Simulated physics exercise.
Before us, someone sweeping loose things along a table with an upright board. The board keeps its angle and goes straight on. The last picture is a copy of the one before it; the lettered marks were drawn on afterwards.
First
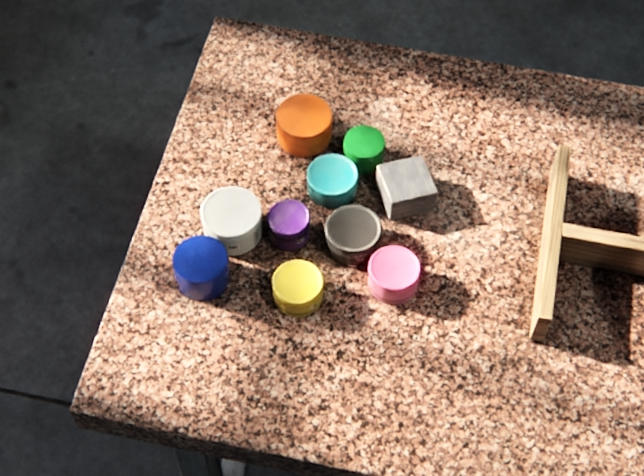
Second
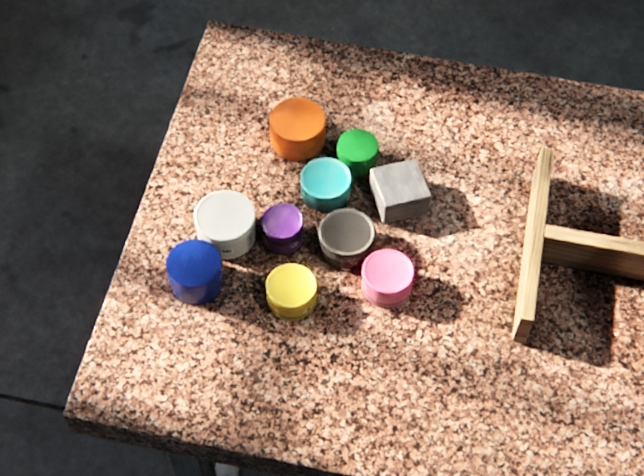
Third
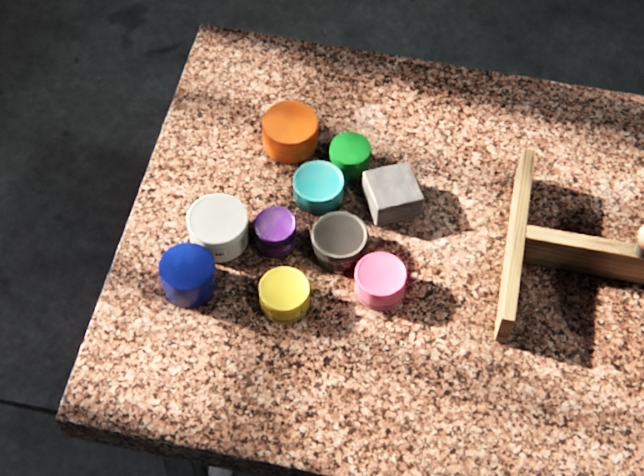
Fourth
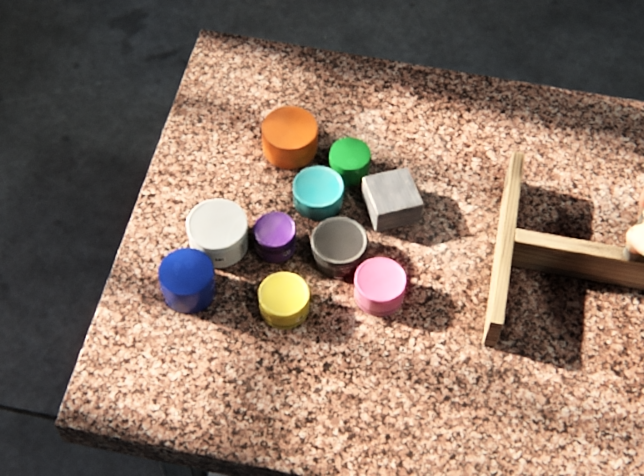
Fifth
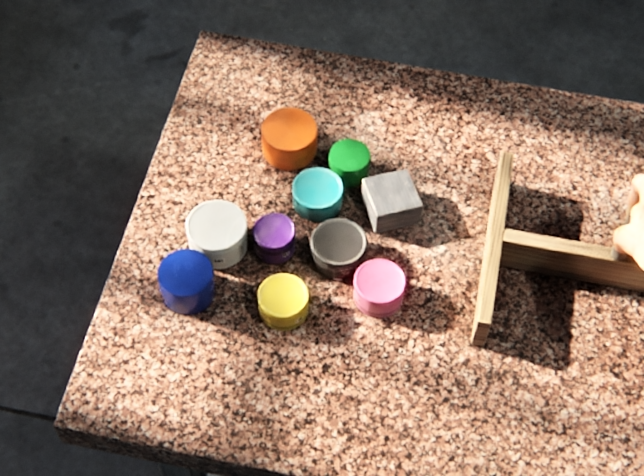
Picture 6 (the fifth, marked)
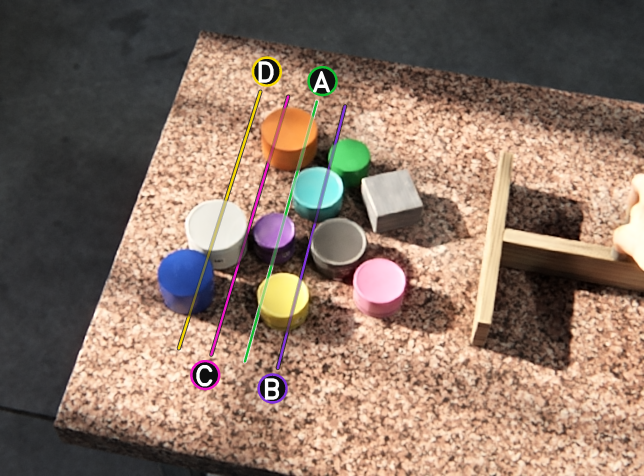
An upright wooden board slides slightly left across a speckled table, nearing motionless coloured tubs.
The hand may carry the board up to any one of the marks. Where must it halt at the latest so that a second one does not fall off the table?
D.
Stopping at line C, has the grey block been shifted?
Yes.
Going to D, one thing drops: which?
It is the white tub.
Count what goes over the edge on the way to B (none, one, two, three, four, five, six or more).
In all, none.
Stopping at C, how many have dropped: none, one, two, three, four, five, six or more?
By then, none.
On the marked copy, A at (284, 221); B at (314, 226); C at (253, 215); D at (223, 210).
With D. Early on, board (397, 214); pink jar (351, 289); grey block (366, 195).
Further on, board (301, 197); white tub (162, 235); purple tub (213, 228).
At the end, board (226, 183); white tub over the edge; turquoise tub (160, 166); one fallen.
As for the rest, A is within the limit but short; B is within the limit but short; C is within the limit but short.
